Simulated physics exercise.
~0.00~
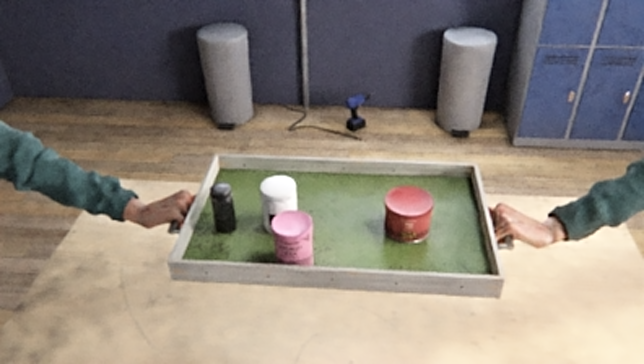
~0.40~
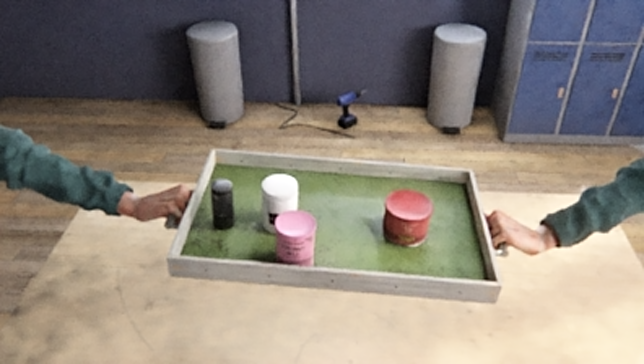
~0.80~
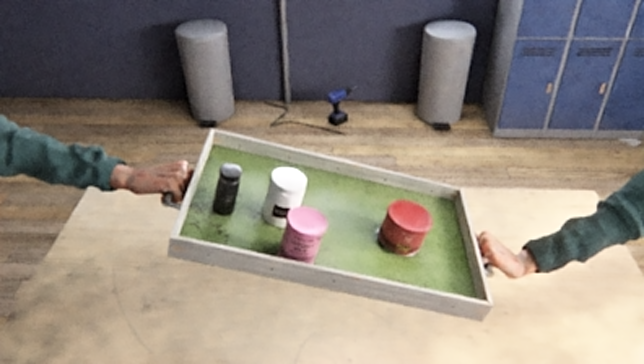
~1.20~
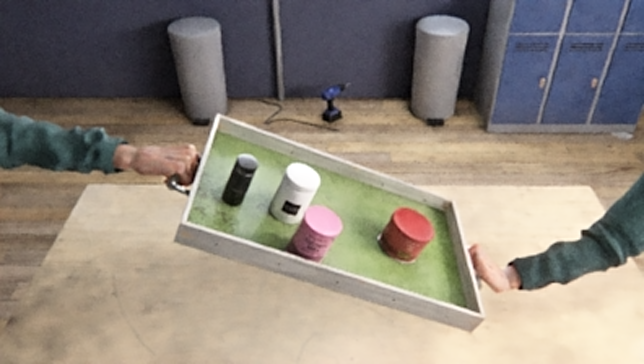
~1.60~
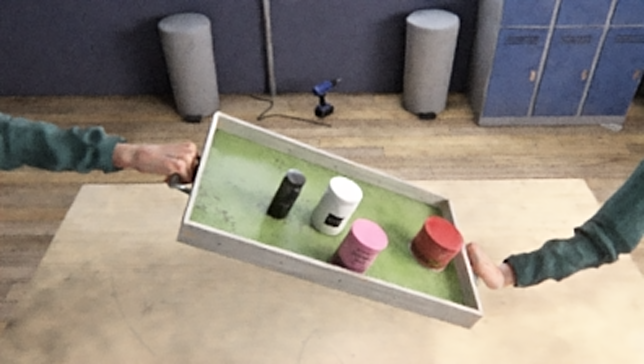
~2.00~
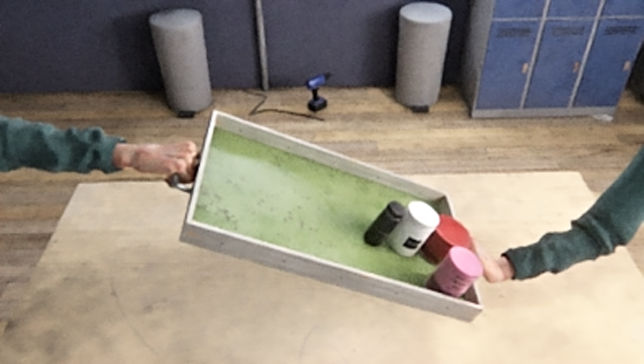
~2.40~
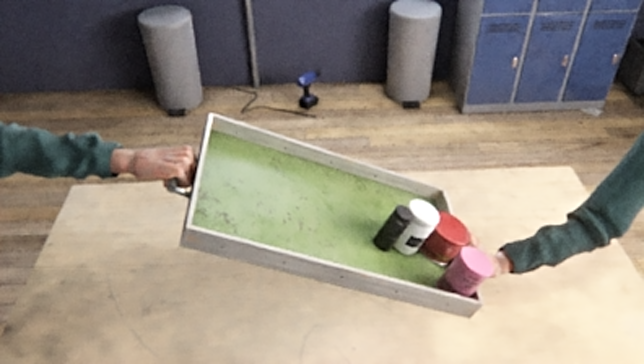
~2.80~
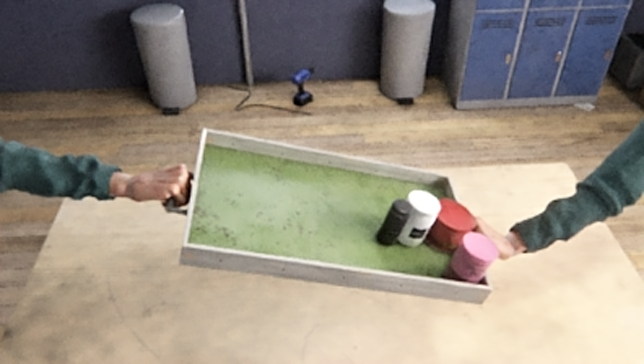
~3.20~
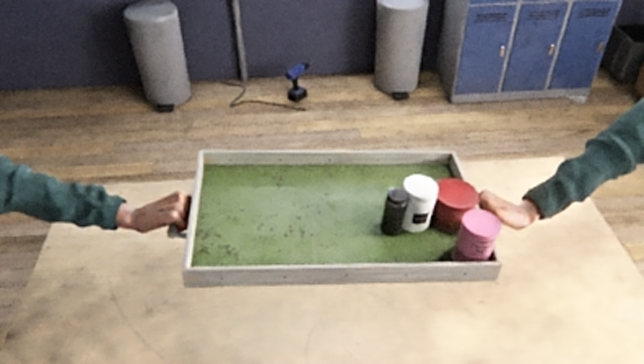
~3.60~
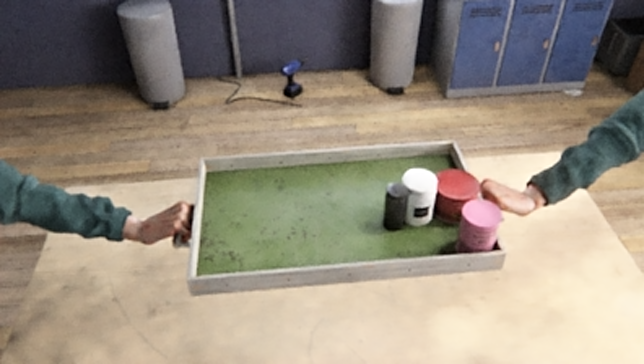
The clip shows two hands tilting a green-bottomed tray down to the right, making a black shaker, white jar, pink tin and red tub slide and gather at that end. The hands then level the tray, and the items remain standing near the right side.
